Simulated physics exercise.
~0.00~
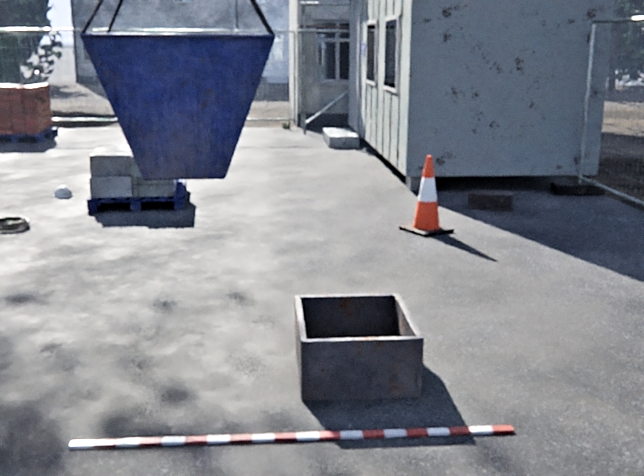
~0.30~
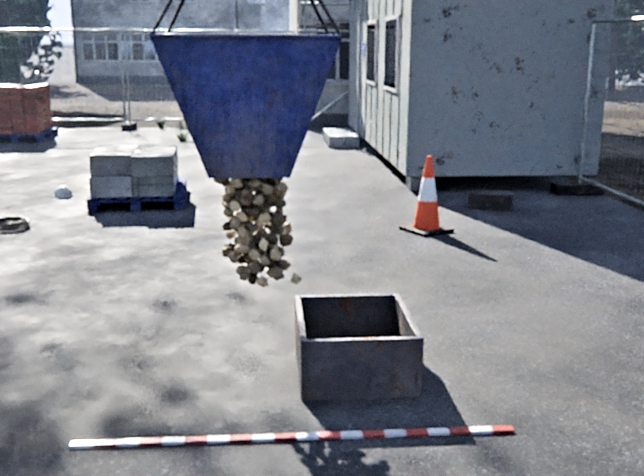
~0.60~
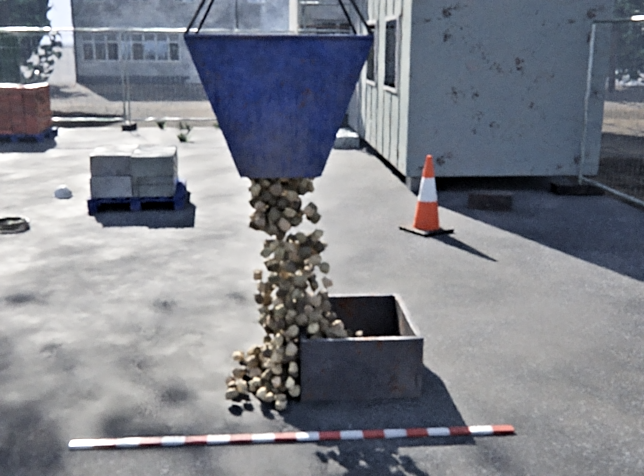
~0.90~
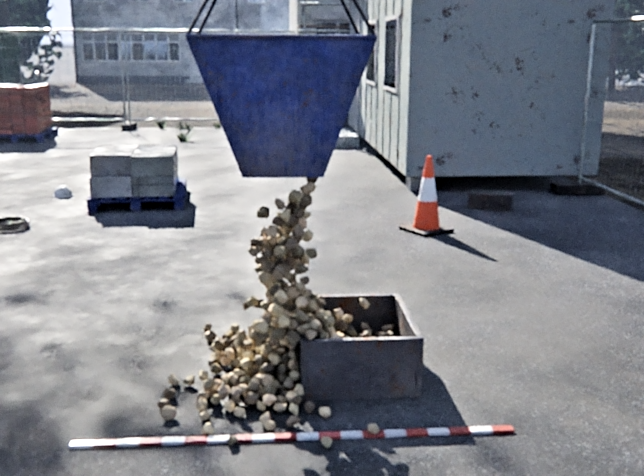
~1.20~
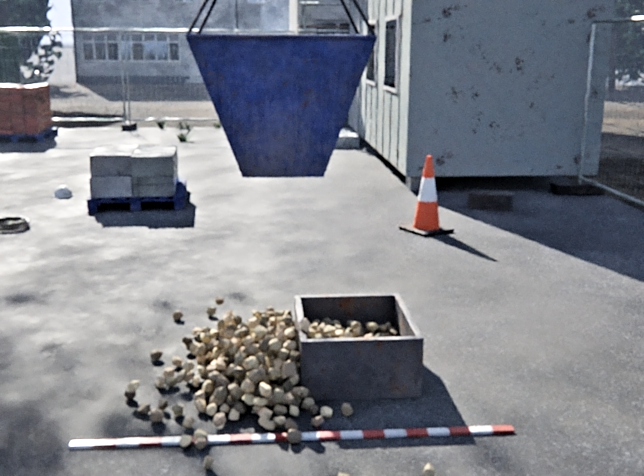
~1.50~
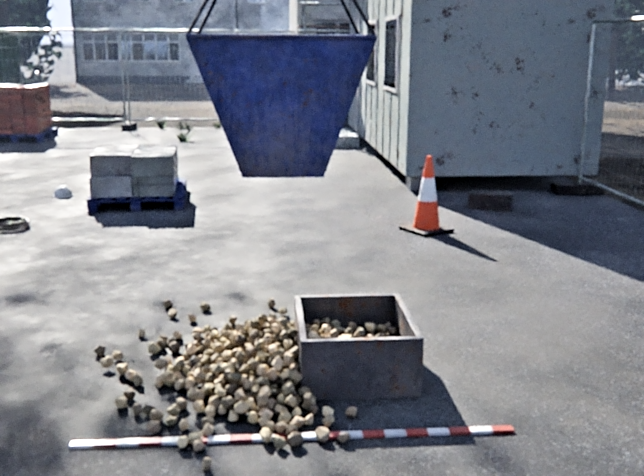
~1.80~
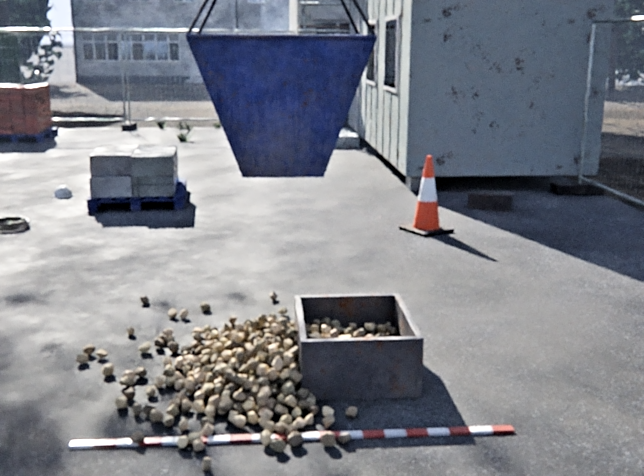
Blue hopper moving right and dropping stones, most piling on the ground left of an open bin, some landing inside.
